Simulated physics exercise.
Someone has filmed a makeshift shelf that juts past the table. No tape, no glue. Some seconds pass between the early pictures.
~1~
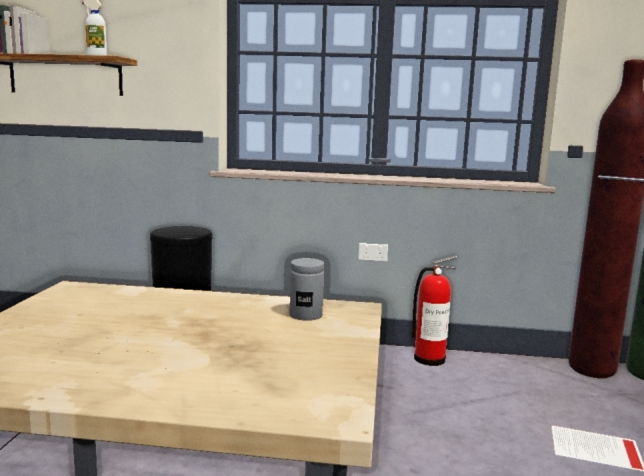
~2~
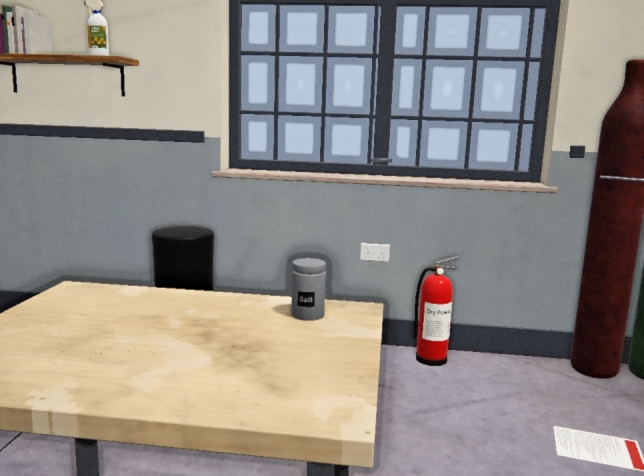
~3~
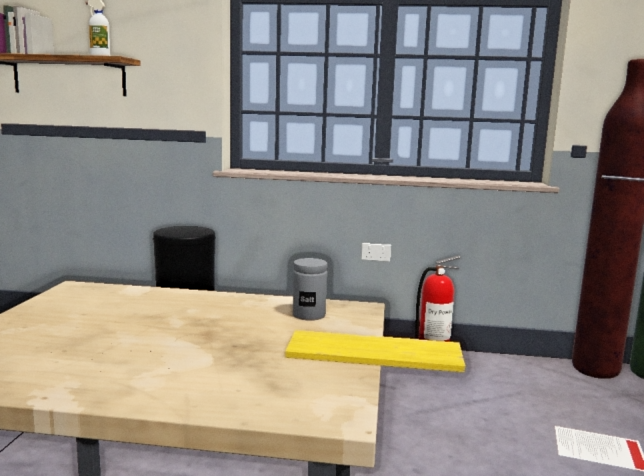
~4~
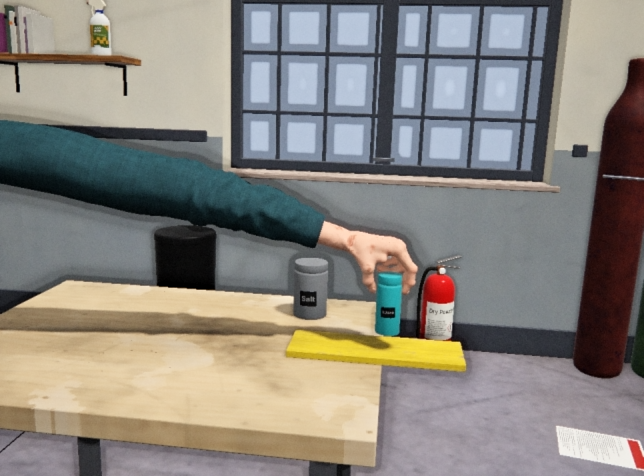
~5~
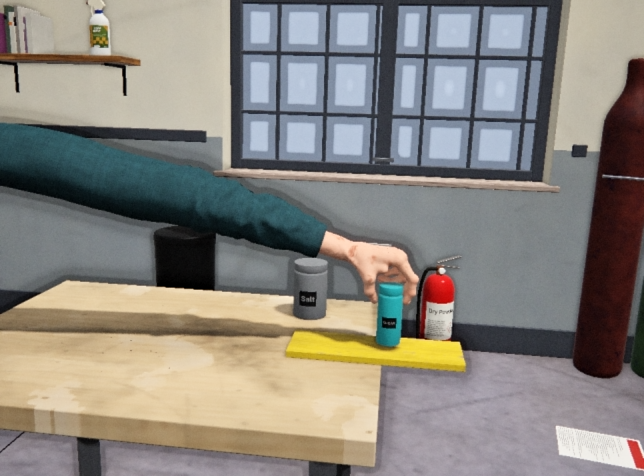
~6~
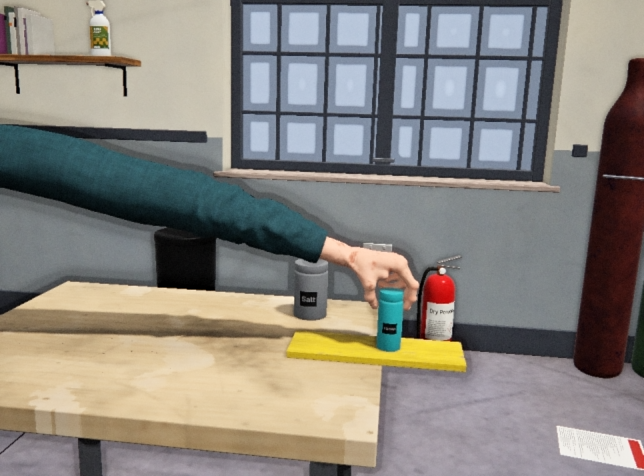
In a workshop, a yellow plank appears across the table's right edge, and a hand lowers a turquoise shaker onto it.
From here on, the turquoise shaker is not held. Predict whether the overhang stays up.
Prediction: It stays up.
Then, 0.60 s after the last picture, nothing has stirred.
Then, 1.40 s after the last picture, turquoise shaker resting near (390, 320).
At rest, all 3 in place. Seen from the same camera at the end, turquoise shaker near (390, 320). The plank stays on the table.
